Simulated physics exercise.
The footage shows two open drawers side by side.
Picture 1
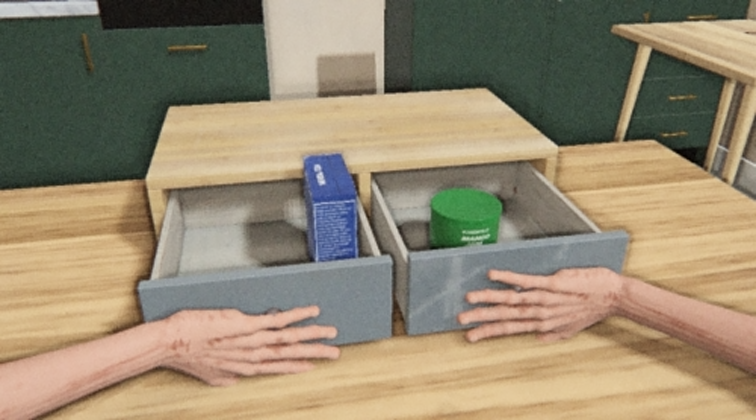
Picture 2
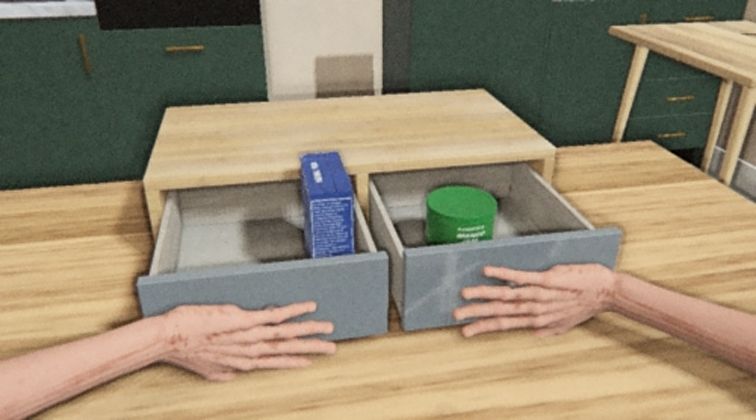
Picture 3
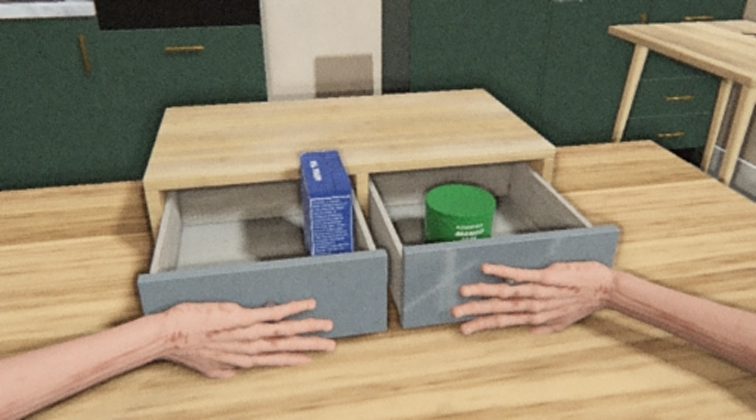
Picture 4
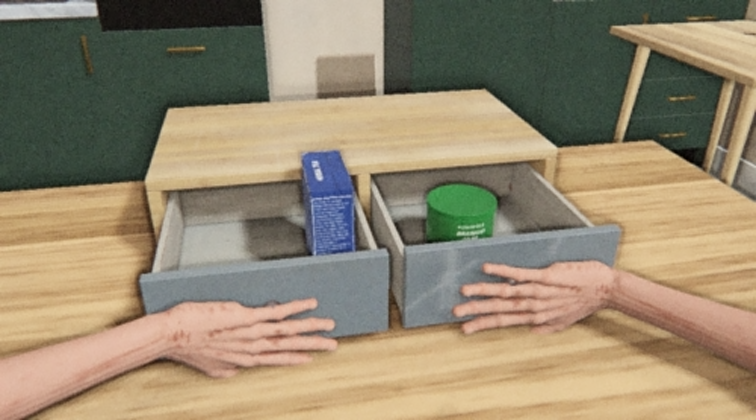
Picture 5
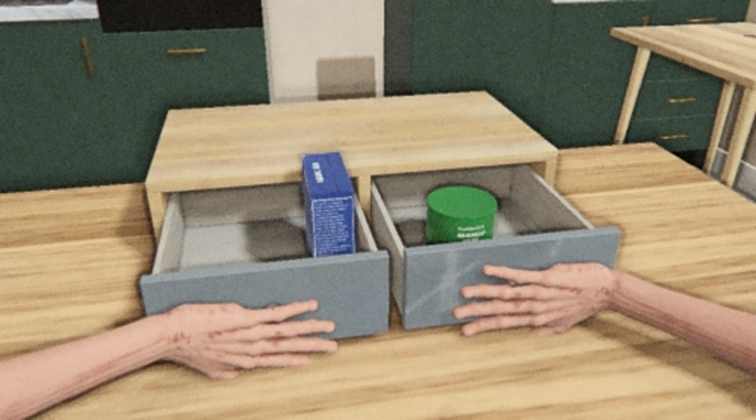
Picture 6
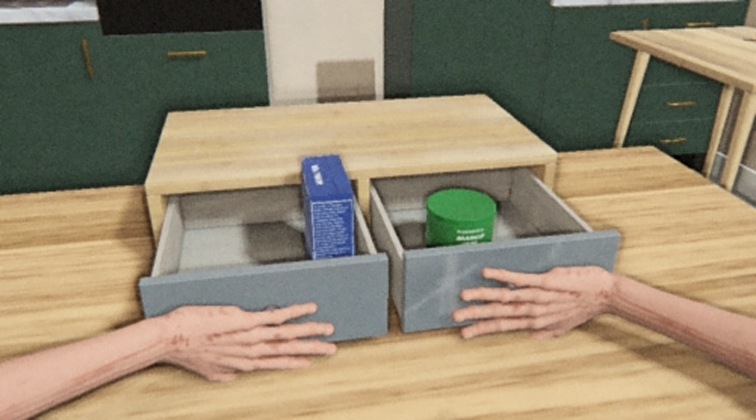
At first, two grey-fronted drawers stand wide open side by side in a wooden chest, a blue packet in the left one and a green tub in the right. A hand rests against each drawer front, shifting very slightly early on, and then everything stays practically still, with both drawers open.
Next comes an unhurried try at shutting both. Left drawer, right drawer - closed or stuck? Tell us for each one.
The left drawer will stay sticking out, the right drawer will be pushed right in.
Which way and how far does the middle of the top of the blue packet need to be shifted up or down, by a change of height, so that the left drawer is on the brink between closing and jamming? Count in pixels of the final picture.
It takes a move of about 36 pixels downwards.
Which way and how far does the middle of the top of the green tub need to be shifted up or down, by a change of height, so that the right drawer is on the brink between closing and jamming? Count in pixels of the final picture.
Close to 12 pixels in the upward direction.
Then, 0.36 s past the last view, left drawer starting in; right drawer starting in.
Then, 0.62 s past the last view, left drawer stopped, still ajar; right drawer about half in.
Finally, the left drawer jams; the right drawer closes.
